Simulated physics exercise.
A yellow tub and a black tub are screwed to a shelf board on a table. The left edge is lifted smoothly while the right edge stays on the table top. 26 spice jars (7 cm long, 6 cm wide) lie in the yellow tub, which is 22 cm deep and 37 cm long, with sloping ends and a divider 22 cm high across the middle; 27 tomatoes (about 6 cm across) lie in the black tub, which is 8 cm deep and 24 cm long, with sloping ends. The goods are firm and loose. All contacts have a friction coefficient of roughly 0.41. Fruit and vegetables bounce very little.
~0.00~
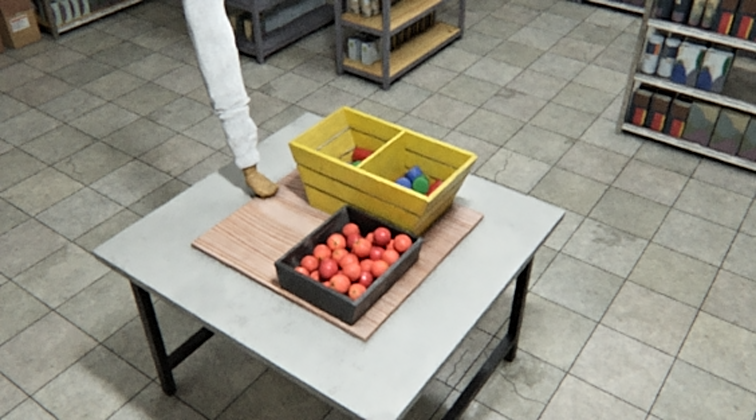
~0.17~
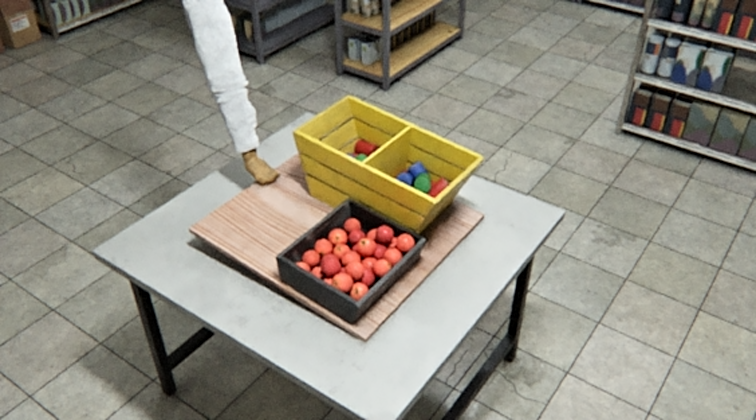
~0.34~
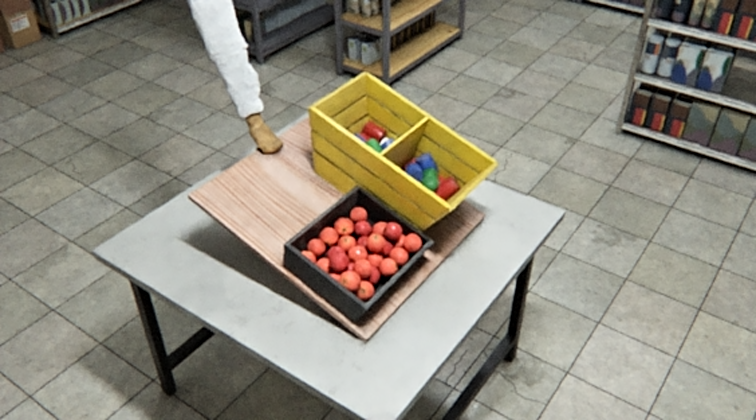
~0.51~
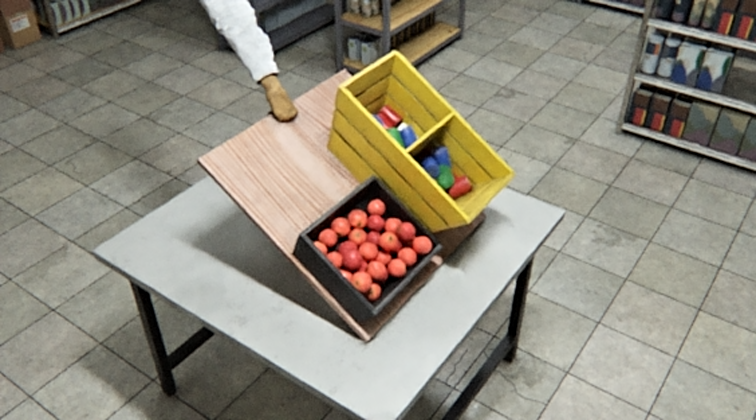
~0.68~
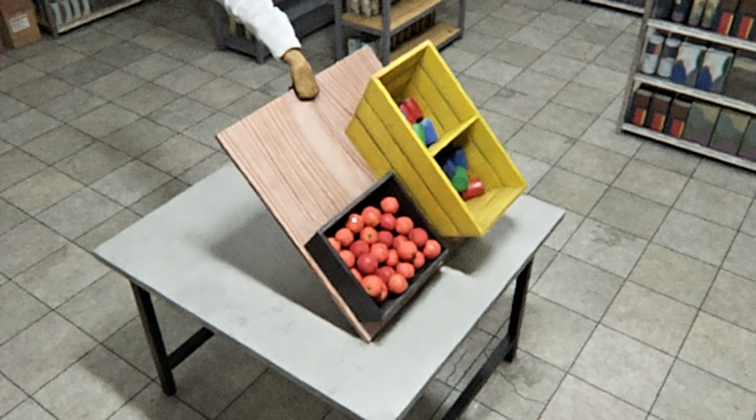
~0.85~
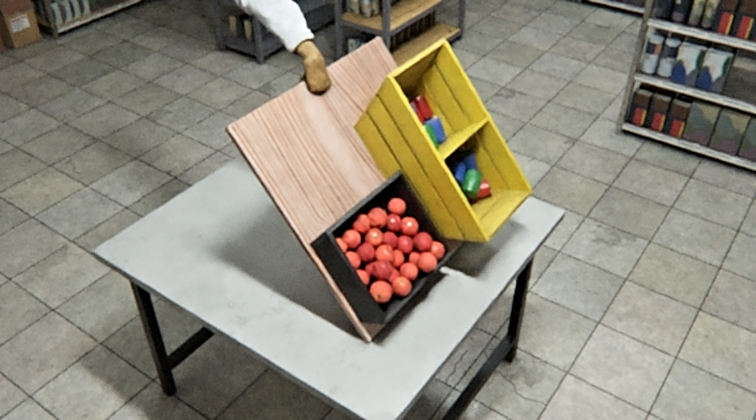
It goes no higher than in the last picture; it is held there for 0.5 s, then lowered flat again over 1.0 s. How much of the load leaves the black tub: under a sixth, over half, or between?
Out of the black tub go less than a sixth of the tomatoes.
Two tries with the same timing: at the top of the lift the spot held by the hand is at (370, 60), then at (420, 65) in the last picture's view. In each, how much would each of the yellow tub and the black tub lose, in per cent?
Yellow tub 0 then 30, black tub 20 then 90 per cent.
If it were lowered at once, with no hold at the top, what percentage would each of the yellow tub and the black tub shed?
Then yellow tub 0, black tub 10 per cent.
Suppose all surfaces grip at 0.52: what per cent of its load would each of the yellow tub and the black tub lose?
In that case yellow tub 0, black tub 0 per cent.
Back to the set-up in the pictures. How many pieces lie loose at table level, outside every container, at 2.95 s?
Roughly 1.
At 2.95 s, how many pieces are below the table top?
About 1.
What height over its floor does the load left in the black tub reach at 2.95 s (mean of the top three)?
About 11 cm.
After 1.19 s, tilt 50°; the yellow tub has all 26 and the black tub is down by 1 of 27.
After 1.61 s, tilt 42°; the yellow tub has all 26 and the black tub is down by 1 of 27.
After 2.20 s, tilt 3°; the yellow tub has all 26 and the black tub is down by 2 of 27.
When it is over (at 2.95 s), the yellow tub has all 26 and the black tub is down by 2 of 27. Asked share, 2 of 27, 7 per cent.
